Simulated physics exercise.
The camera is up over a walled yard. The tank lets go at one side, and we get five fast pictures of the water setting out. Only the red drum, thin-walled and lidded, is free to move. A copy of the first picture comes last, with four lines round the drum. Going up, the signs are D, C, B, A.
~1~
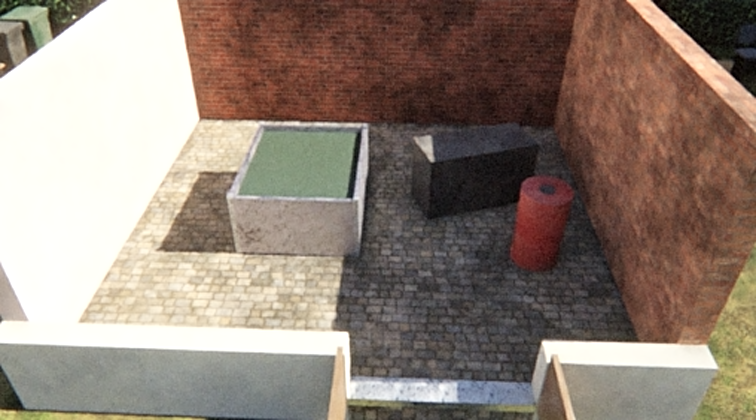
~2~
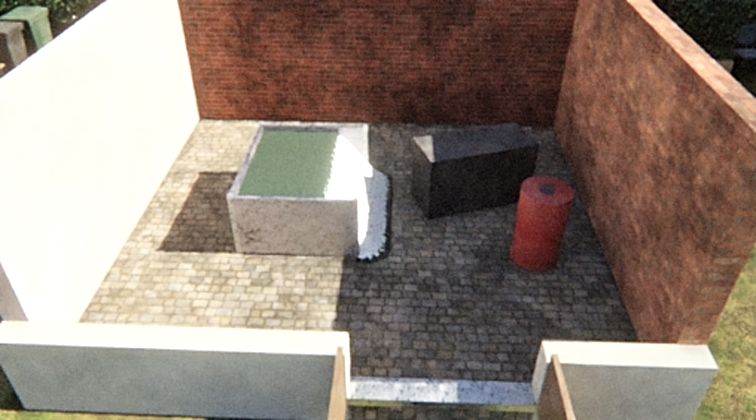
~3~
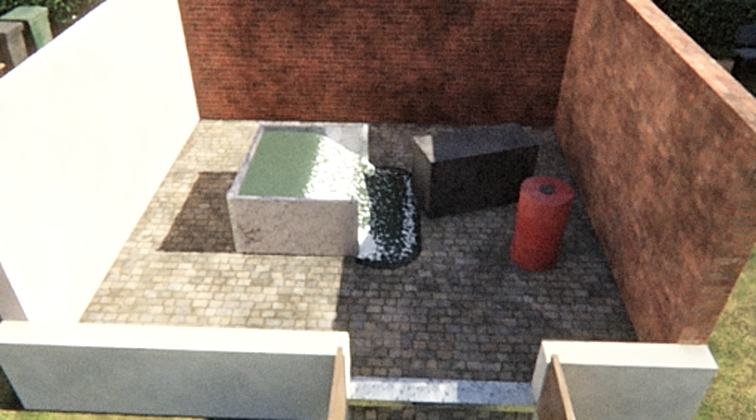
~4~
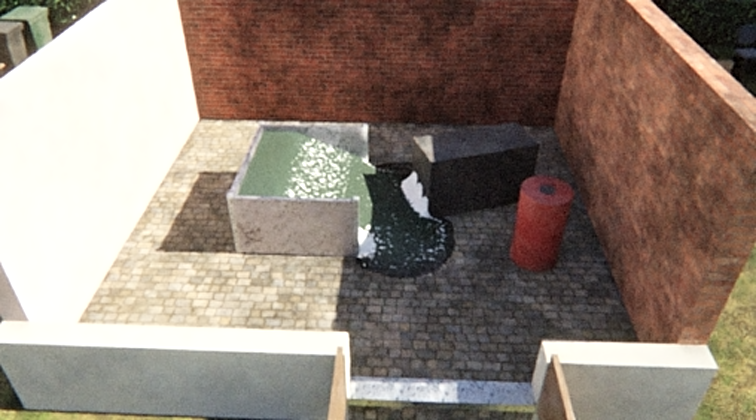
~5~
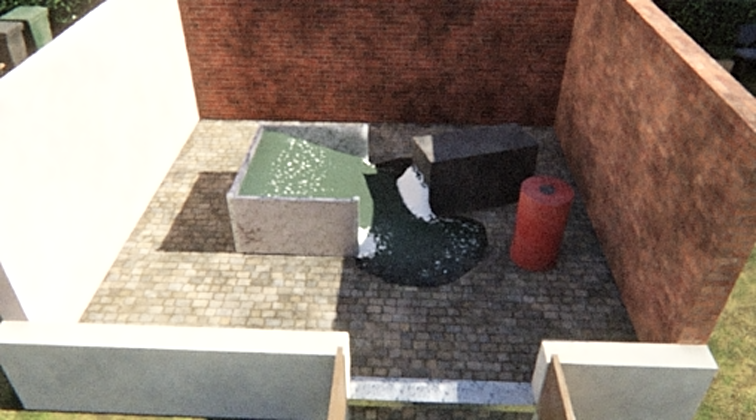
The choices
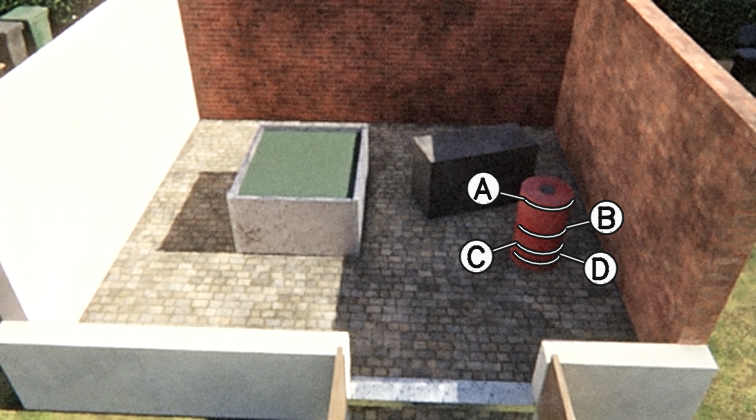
Green water pouring from the open right side of a concrete tank, spreading across a walled cobbled yard past a dark block while a red drum stands still.
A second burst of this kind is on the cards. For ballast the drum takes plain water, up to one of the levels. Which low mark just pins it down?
Choose B.
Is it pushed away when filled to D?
Yes.
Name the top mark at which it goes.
C.
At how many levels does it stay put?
Two of the four.
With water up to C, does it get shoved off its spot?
Yes, it does.
On the marked copy, A at (551, 209); B at (545, 236); C at (542, 253); D at (540, 263); from the bottom up D, C, B, A.
Choosing A, it does not move.
Choosing B, it does not move.
Choosing C, it is pushed about half its own width away.
Choosing D, it is pushed about its own width away.
